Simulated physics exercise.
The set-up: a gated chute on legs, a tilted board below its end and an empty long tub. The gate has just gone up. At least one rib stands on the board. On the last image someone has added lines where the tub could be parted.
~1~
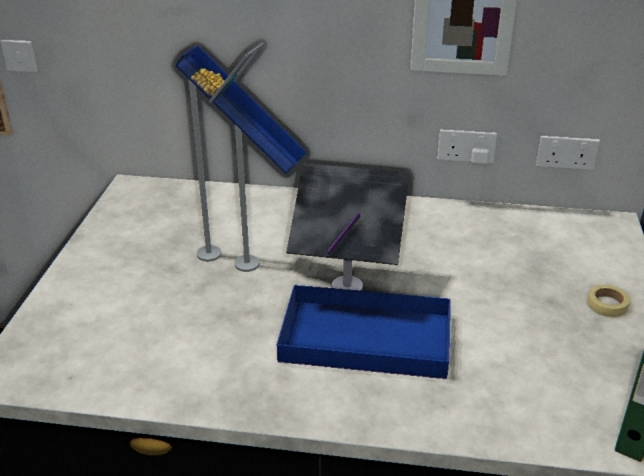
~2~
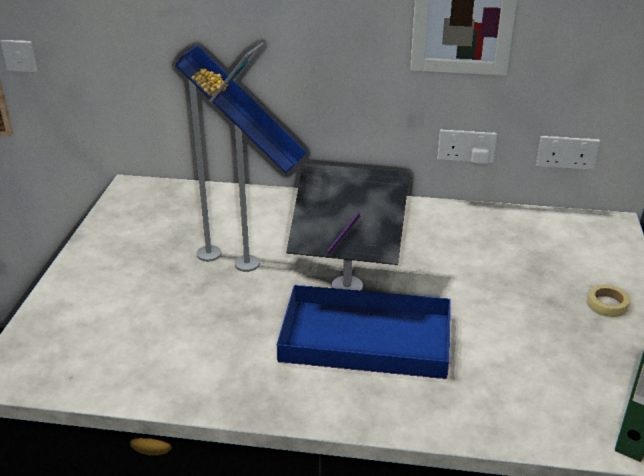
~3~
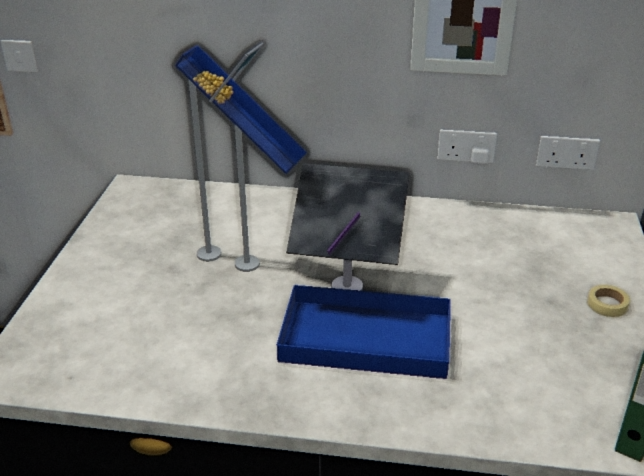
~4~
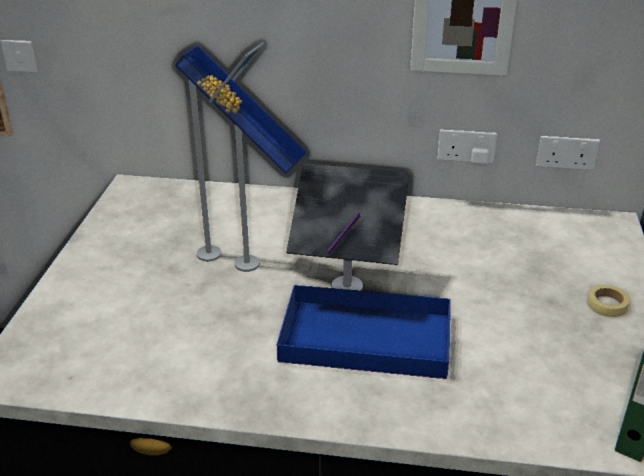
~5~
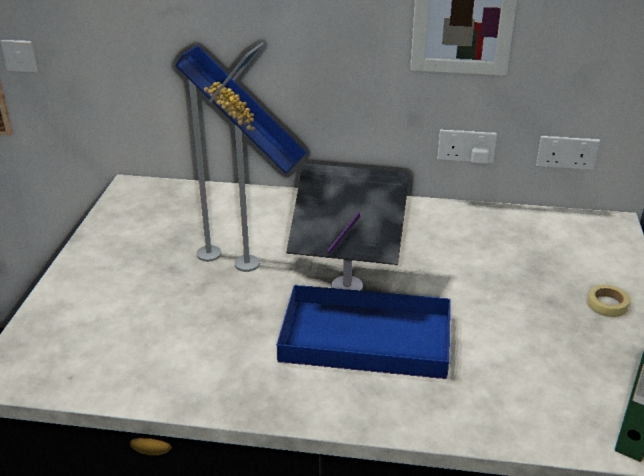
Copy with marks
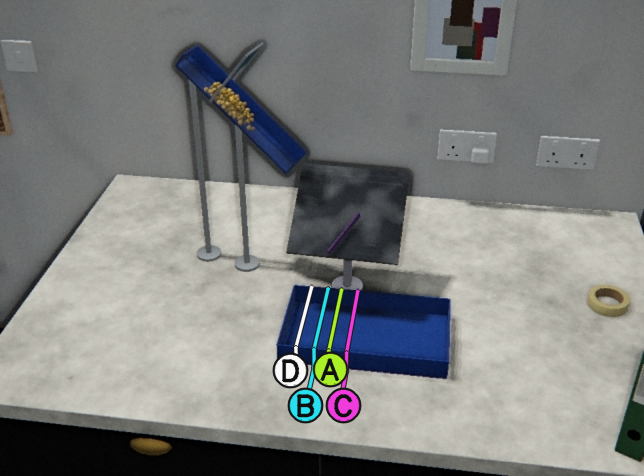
On a pale worktop, small yellow pieces slide down a blue chute above a tilted dark board.
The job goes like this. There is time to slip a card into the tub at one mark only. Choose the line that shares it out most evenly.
D is best.
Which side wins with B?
More lands on the left.
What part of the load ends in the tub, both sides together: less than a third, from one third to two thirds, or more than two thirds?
More than two thirds.
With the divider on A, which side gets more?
Left.
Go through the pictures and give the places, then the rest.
In the first picture, load behind the gate at (210, 82), puffed corn balls; lip of the chute at (292, 168), sloping fairly steeply.
In the second picture, middle of the board at (349, 212), tilted fairly steeply; middle of its low edge at (341, 258); of its high edge at (356, 168).
In the third picture, front corners of the tub at (277, 344) and (449, 361), empty; front of the load at (227, 98).
In the fourth picture, middle of the load at (221, 92); its front at (238, 109), about a quarter of the way to the lip; rib from (359, 212) to (328, 251).
In the fifth picture, middle of the load at (230, 103); its front at (253, 129), about half of the way to the lip.
On the marked copy, line A crosses the front rim at (328, 350); line B crosses the front rim at (314, 348); line C crosses the front rim at (346, 351); line D crosses the front rim at (296, 346).
For line A, of what is caught, all on the left of the divider, none on the right.
For line B, of what is caught, nearly all on the left of the divider, a small part on the right.
For line C, of what is caught, all on the left of the divider, none on the right.
For line D, of what is caught, about half on the left of the divider, about half on the right.
